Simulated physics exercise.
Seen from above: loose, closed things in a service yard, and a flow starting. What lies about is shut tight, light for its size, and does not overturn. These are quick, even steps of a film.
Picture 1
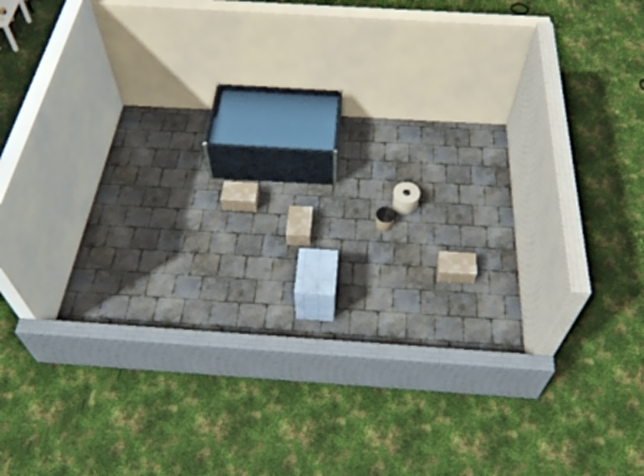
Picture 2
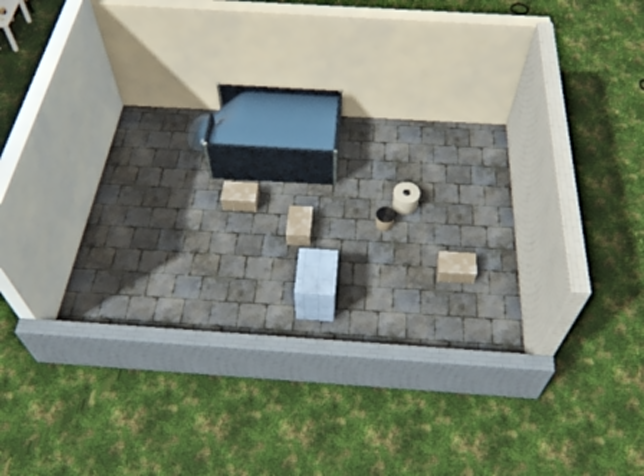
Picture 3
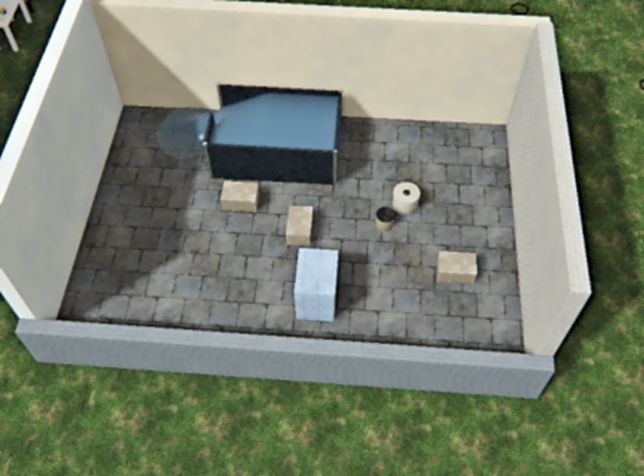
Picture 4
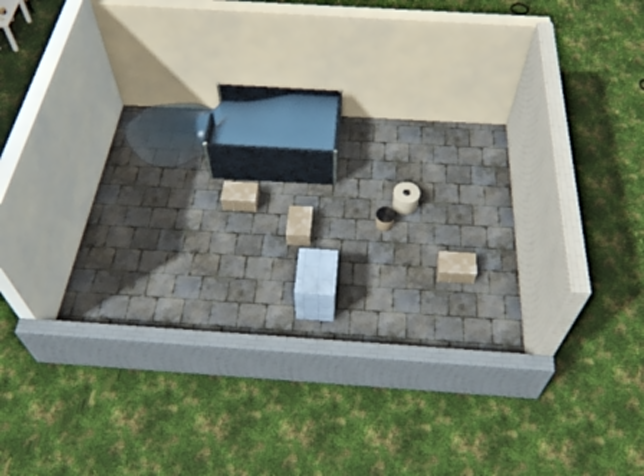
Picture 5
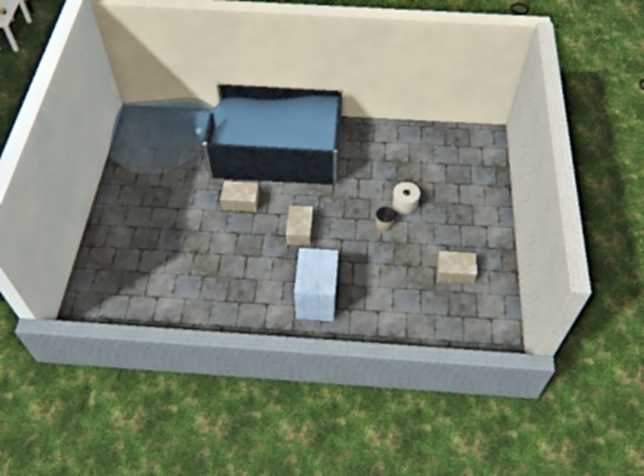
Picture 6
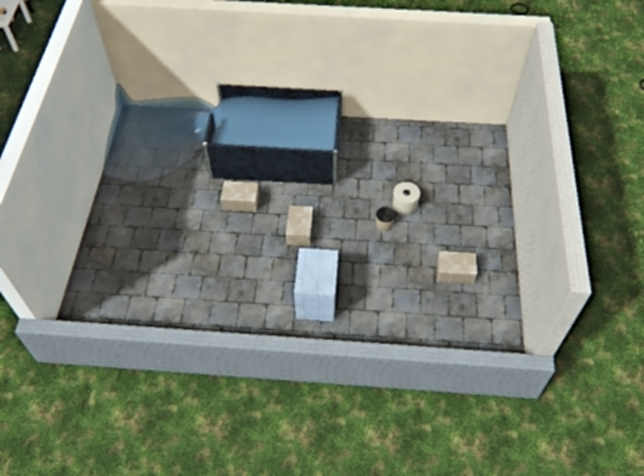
The footage shows a walled, paved yard with scattered blocks and round objects as water pours from the left side of a large blue tank, spreads across the back left corner and reaches the left wall, while the objects stay still.
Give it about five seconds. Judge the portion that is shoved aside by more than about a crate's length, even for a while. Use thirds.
That comes to less than a third.
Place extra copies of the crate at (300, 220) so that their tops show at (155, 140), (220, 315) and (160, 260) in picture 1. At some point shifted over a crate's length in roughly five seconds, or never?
As listed: Swept aside, yes, swept aside.
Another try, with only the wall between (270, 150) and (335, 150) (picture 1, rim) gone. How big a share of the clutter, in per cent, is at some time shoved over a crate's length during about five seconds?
About 60 per cent.
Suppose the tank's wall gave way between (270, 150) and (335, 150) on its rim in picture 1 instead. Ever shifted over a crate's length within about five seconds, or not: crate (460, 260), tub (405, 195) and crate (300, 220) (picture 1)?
One after the other: Shifted that much, short of that, that far or more.
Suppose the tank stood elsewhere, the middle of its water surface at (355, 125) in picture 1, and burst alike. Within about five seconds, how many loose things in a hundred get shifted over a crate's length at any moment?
Near 0 in a hundred.
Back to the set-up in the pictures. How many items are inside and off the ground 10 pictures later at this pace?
It comes to 0.
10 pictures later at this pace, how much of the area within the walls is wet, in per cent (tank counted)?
Roughly 30 per cent.
A moment on, 0 of 5 are well off their spots; 0 afloat.
Next, 0 of 5 are well off their spots; 0 afloat.
Later, 0 of 5 are well off their spots; 0 afloat.
In the end, 0 of 5 are well off their spots, and 0 have been at some point; 0 afloat.
